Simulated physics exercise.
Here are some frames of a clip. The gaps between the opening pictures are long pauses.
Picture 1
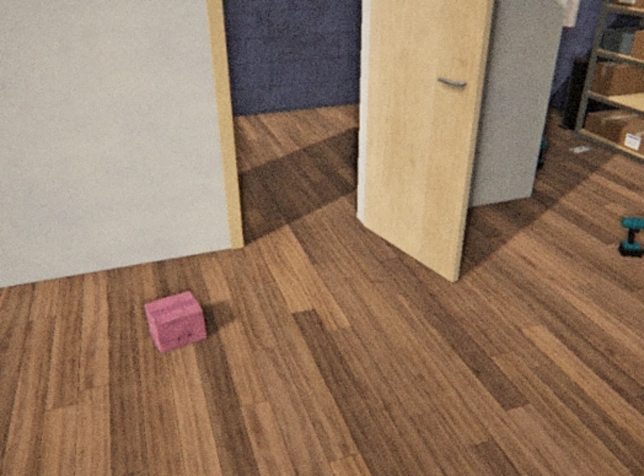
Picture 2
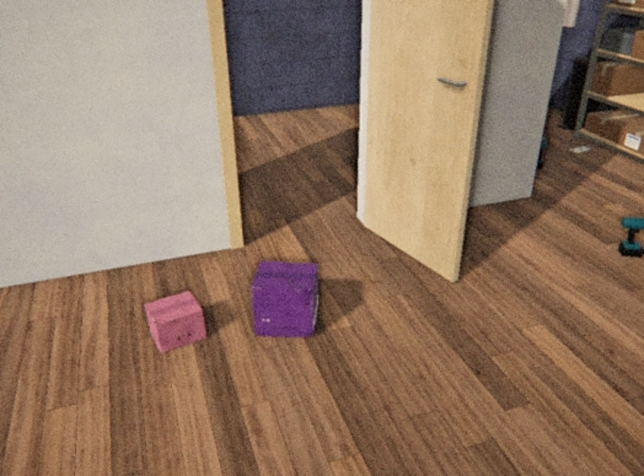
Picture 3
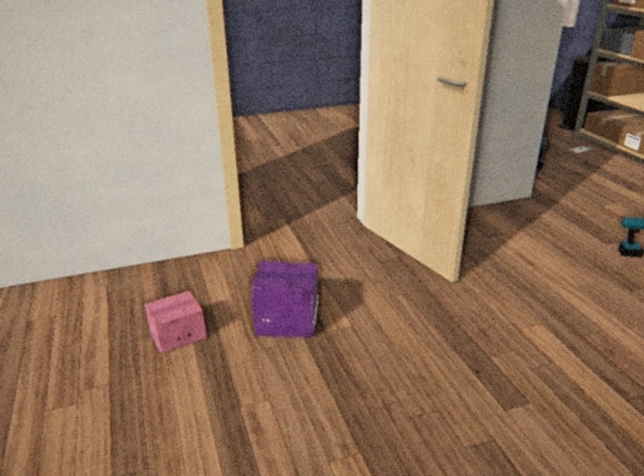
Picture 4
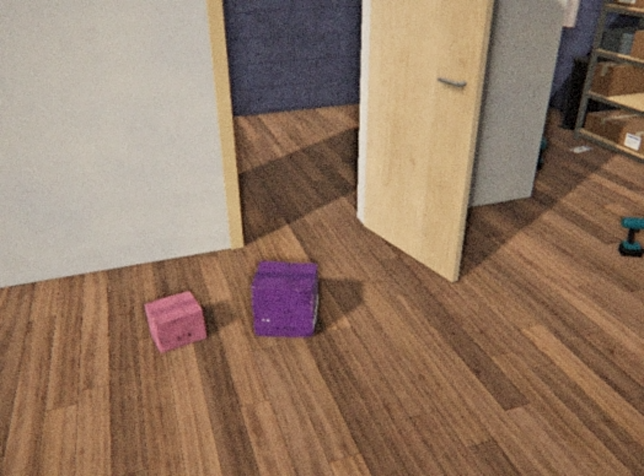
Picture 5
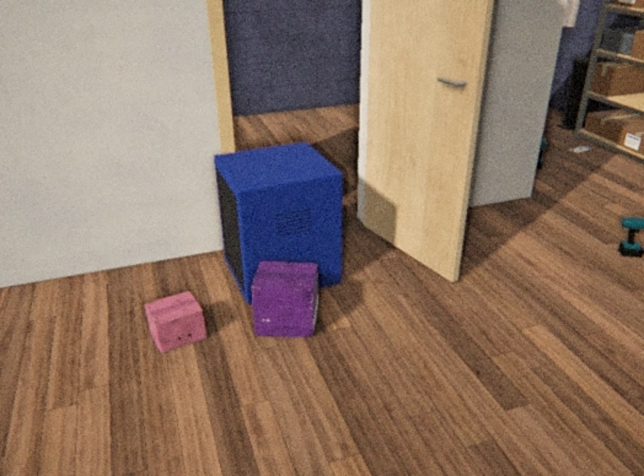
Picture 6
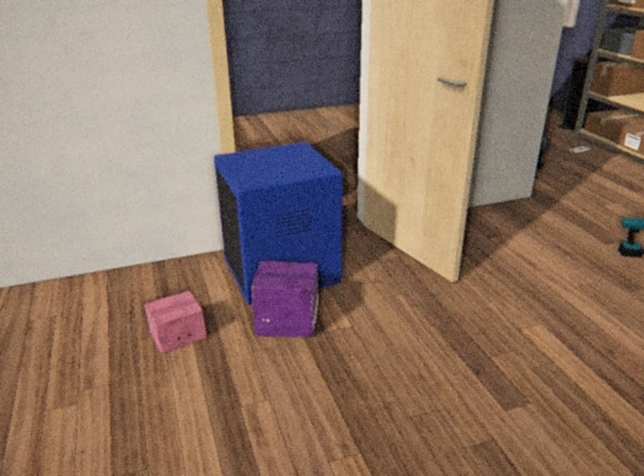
Wooden door standing wide open and still as a purple box, then a large blue appliance, appear beside a small pink parcel.
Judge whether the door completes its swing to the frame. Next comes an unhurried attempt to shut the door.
It does not; it is blocked.
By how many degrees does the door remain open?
Open angle: About 60°.
Then, 0.60 s past the last view, door at 90°.
Then, 1.00 s past the last view, door at 72°.
Finally, door at 58°; all 3 still in place. Final places as the last picture's camera would see them, blue appliance near (278, 220).
